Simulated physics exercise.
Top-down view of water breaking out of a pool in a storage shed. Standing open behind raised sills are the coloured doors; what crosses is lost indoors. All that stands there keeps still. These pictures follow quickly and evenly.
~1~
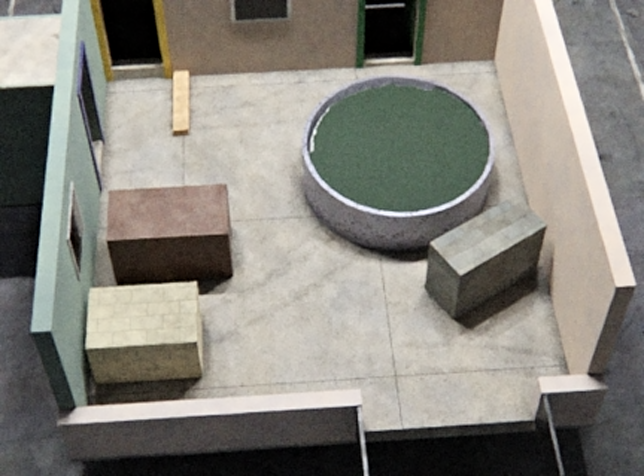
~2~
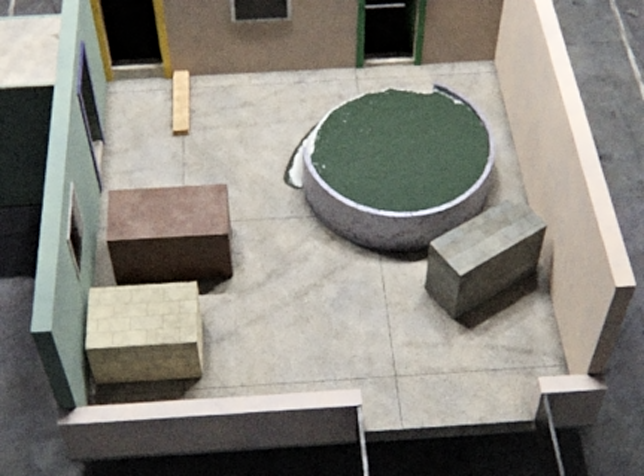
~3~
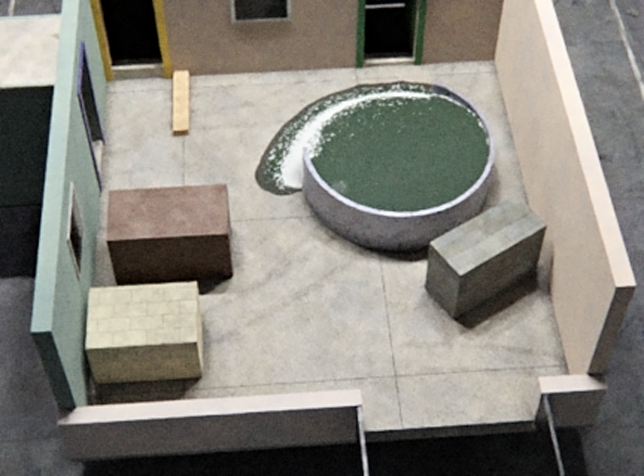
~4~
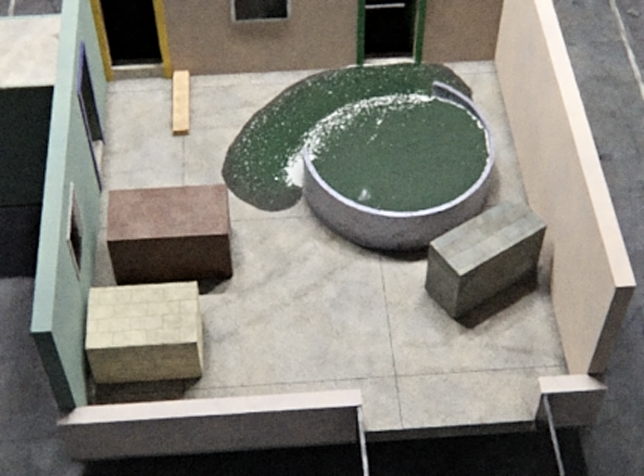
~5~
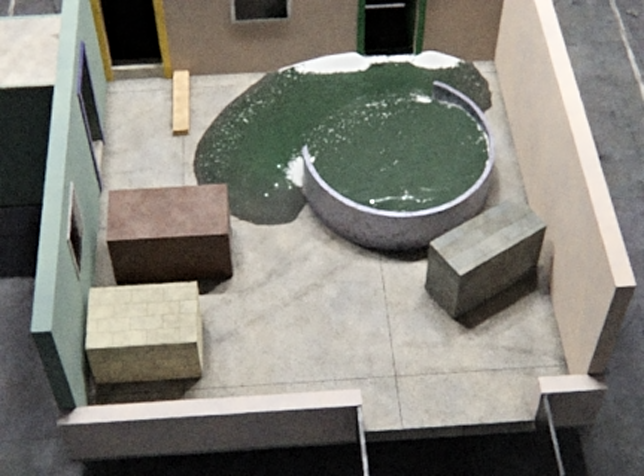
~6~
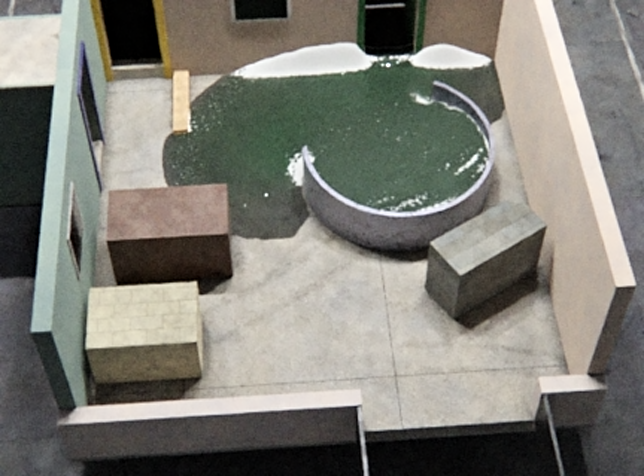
Dark green water breaks out of a round, pale-rimmed pool in an open-topped room seen from high above. A reddish-brown block and a cream block stand at left, a grey-green block at right, and a small wooden piece near the yellow-framed doorway at the back. The water pours through the pool's far side, spreads left with white foam, then washes along the back wall and reaches the brown block, while the view stays still.
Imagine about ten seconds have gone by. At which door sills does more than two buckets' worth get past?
The blue door passes more than two buckets; the yellow door passes more than two buckets; the green door passes more than two buckets.
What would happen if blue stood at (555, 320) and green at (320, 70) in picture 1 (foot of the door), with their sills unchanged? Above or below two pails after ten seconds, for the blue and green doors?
The blue one holds, the green one lets more in.
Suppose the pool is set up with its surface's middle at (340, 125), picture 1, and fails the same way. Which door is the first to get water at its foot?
That would be the door marked green, I say.
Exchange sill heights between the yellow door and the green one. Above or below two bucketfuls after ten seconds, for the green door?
After the swap, green door overflows.
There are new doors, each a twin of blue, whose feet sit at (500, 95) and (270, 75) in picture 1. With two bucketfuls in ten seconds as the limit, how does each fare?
Per door: Past the limit; past the limit.
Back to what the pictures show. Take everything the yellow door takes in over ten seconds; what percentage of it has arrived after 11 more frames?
By my reckoning, 15 percent.
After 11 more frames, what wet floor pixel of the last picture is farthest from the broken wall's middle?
The farthest wet point should be near (96, 285).
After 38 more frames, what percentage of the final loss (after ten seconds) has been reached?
Roughly 65 per cent.
A moment on, water covers 40 % of the floor; the blue door under two buckets in, the yellow door wet at the sill, nothing in, the green door far over two buckets in.
Next, water covers 40 % of the floor; the blue door over two buckets in, the yellow door under two buckets in, the green door far over two buckets in.
Then, water covers 50 % of the floor; the blue door far over two buckets in, the yellow door over two buckets in, the green door far over two buckets in.
Later, water covers 90 % of the floor; the blue door far over two buckets in, the yellow door over two buckets in, the green door far over two buckets in.
In the end, water covers 100 % of the floor; the blue door far over two buckets in, the yellow door over two buckets in, the green door far over two buckets in.
